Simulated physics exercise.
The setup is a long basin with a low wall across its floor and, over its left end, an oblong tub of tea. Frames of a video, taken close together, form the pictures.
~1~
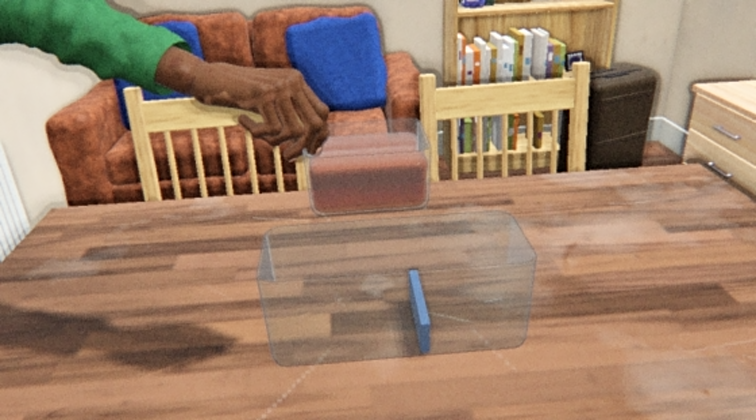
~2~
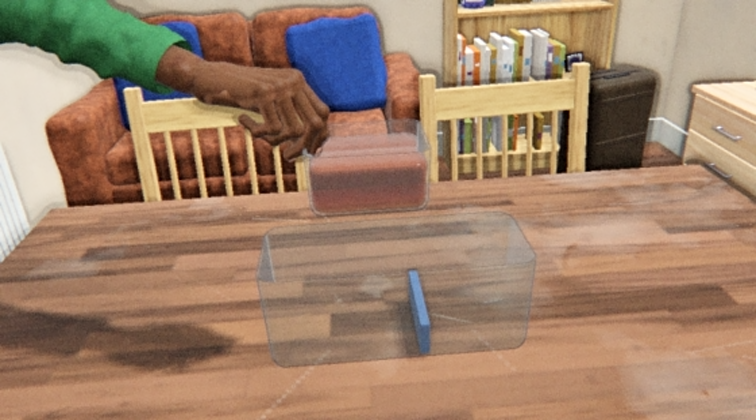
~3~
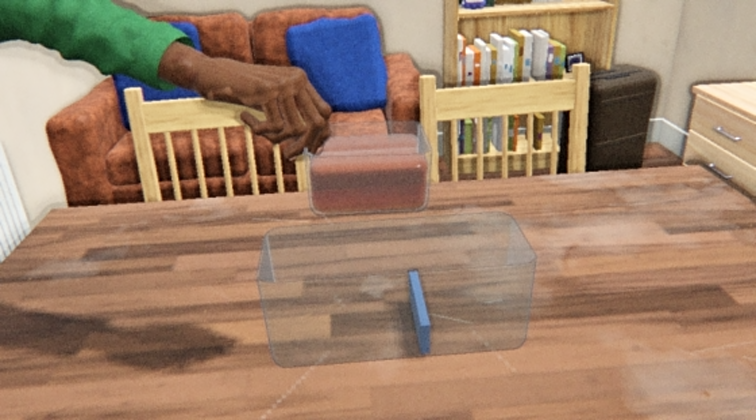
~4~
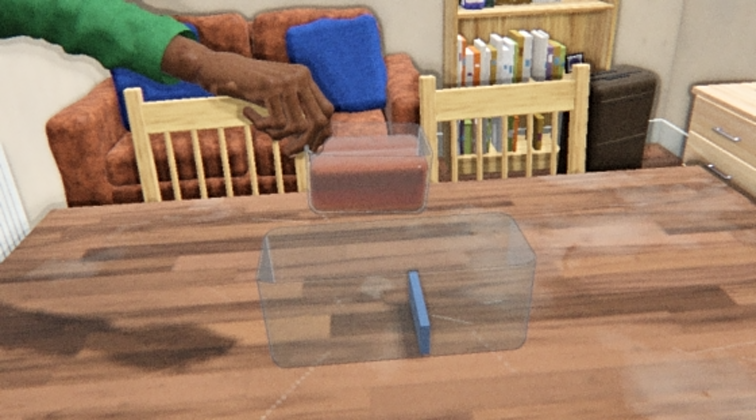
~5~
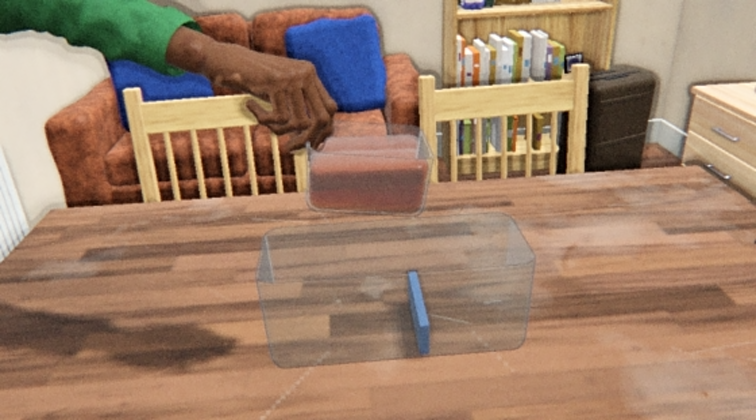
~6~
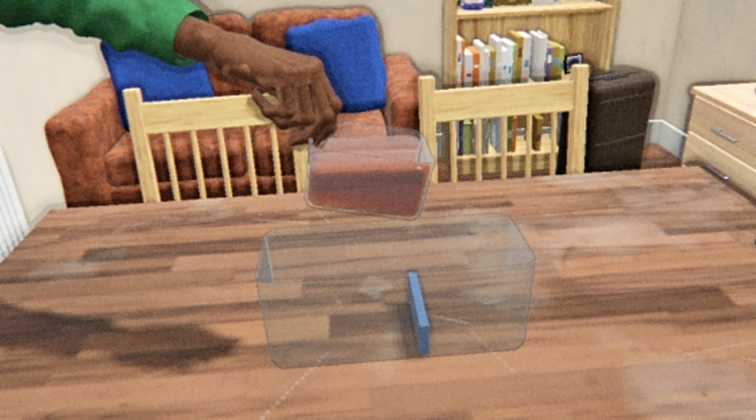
On a wooden table, a hand slightly tilts a clear tub of reddish-brown liquid rightward.
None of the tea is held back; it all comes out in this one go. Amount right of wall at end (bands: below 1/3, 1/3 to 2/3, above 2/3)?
Exceeds two thirds.
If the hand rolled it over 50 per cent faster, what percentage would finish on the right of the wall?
Around 70 in a hundred.
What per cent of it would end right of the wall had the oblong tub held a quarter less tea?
Estimated share: Close to 85 per cent.
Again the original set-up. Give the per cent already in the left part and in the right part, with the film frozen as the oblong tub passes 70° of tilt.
Left 0 %, right 30 %.
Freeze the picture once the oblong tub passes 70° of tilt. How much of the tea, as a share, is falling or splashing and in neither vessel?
Airborne fraction: Approx. 30 %.
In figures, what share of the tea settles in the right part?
That share comes out near 85 percent.
A moment on, the oblong tub is tipped part way and 41 per cent is still to pour, 0 is left of the wall and 28 right of it.
Next, the oblong tub is tipped right over and 4 per cent is still to pour, 11 is left of the wall and 79 right of it.
Then the oblong tub is tipped right over and 0 per cent is still to pour, 14 is left of the wall and 83 right of it.
Later the oblong tub is tipped right over and 0 per cent is still to pour, 14 is left of the wall and 83 right of it.
In the end 14 per cent lies left of the wall, 83 right of it and 3 outside.
